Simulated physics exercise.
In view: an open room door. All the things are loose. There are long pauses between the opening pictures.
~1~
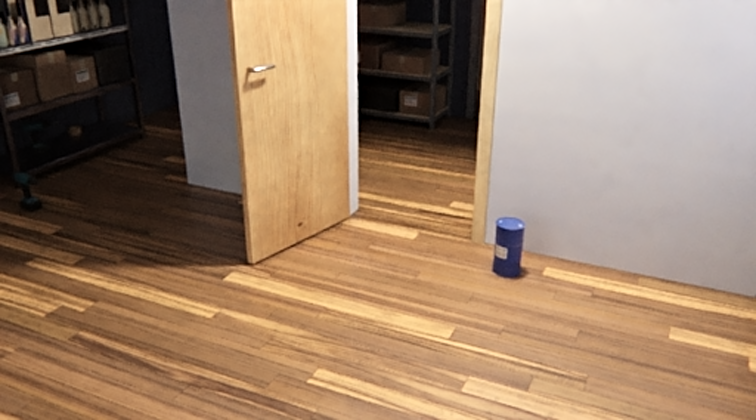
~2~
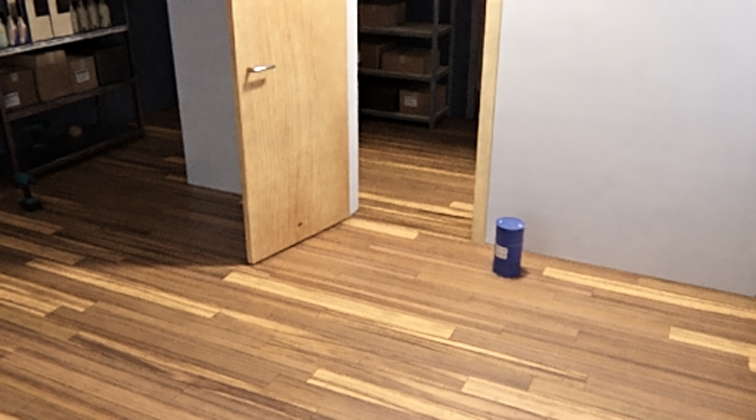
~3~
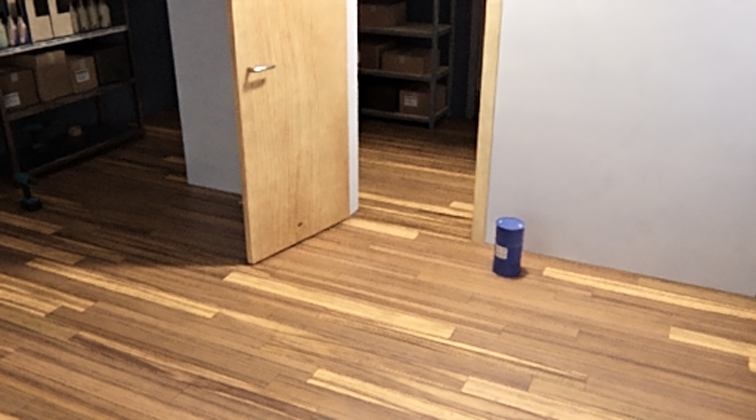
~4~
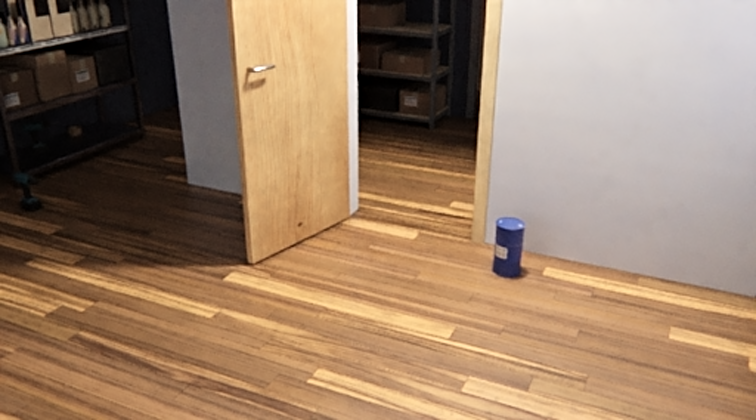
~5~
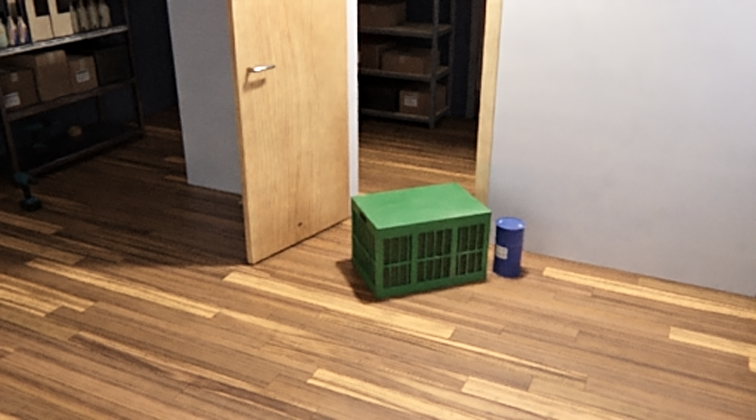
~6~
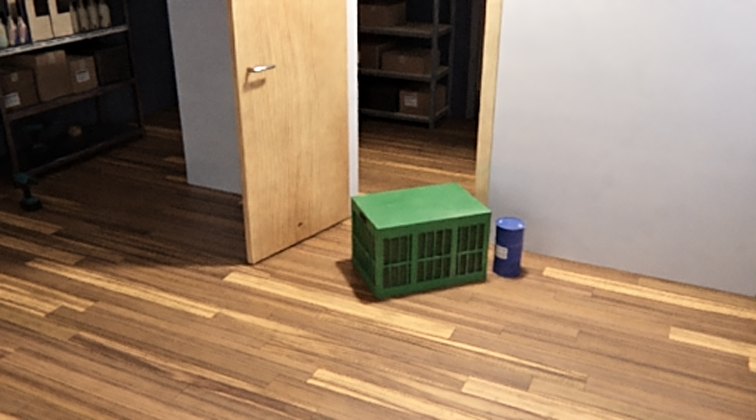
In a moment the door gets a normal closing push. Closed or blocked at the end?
In the end the door jams.
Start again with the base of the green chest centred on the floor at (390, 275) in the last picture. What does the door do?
Then it is blocked.
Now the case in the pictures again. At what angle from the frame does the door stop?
Some 55° open.
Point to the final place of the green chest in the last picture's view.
At about (428, 238).
Then, 0.60 s past the last view, open by 83°.
Then, 0.90 s past the last view, open by 62°.
Finally, open by 57°; both still in place. Final places as the last picture's camera would see them, green chest near (428, 238).
